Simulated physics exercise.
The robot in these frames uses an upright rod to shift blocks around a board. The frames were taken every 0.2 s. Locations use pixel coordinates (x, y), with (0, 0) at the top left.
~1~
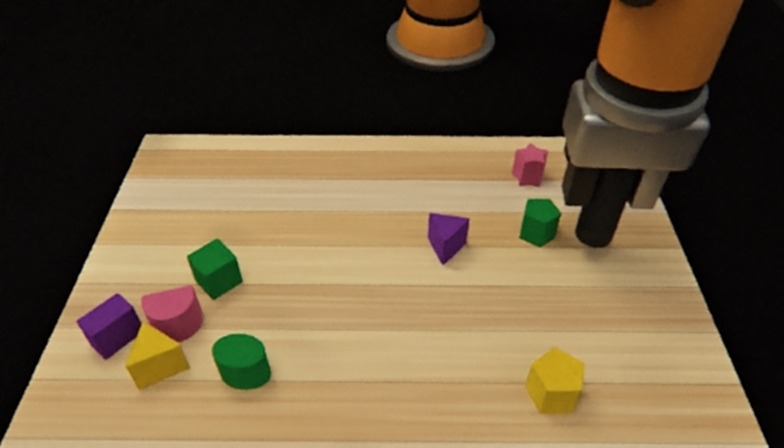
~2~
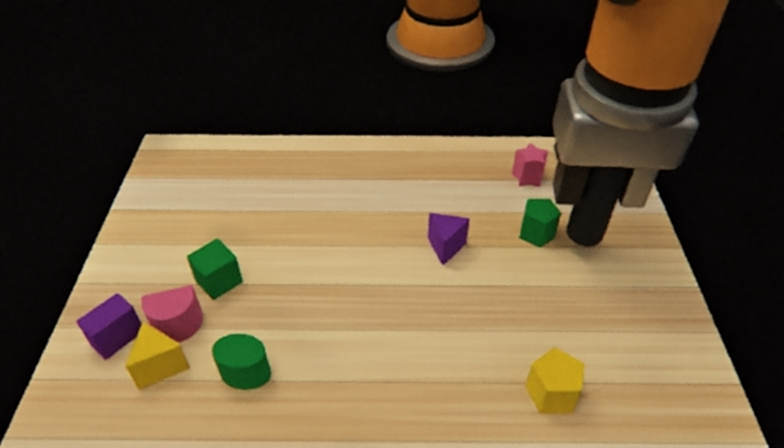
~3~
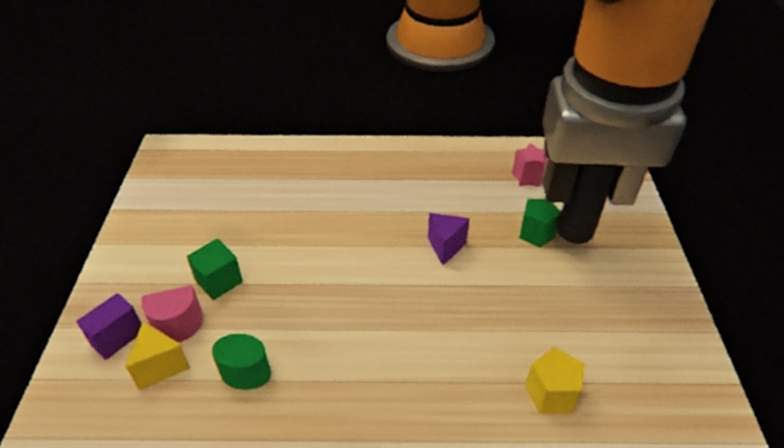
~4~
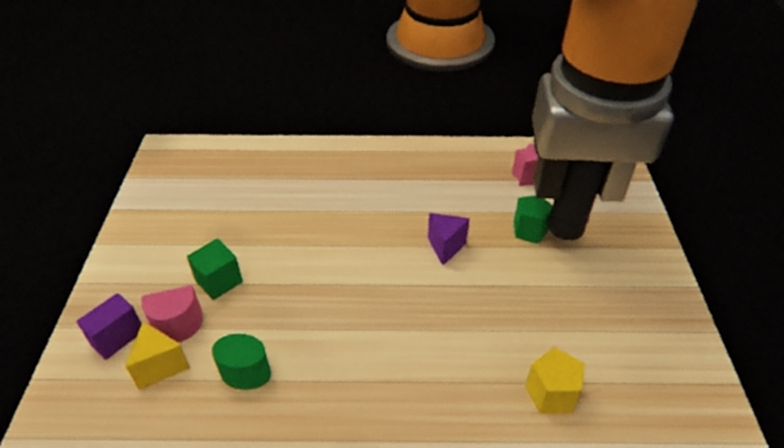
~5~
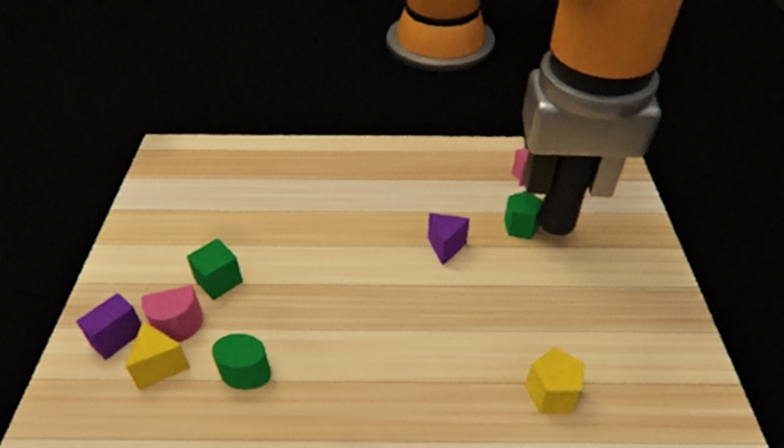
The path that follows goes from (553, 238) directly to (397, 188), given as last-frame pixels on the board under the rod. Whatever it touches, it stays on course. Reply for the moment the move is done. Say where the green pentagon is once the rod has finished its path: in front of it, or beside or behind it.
I believe the green pentagon keeps its place ahead of the rod.
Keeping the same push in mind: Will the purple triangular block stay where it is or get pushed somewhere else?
It sits in its place.
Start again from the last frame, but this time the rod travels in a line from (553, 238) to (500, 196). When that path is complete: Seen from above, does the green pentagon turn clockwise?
In short: No.
The first path, step by step. One third of the way, rod at (498, 206); green pentagon at (469, 185).
Two thirds of the way, rod at (445, 189); green pentagon at (416, 169).
At the end, rod at (397, 173); purple triangular block in place; green pentagon at (368, 154).
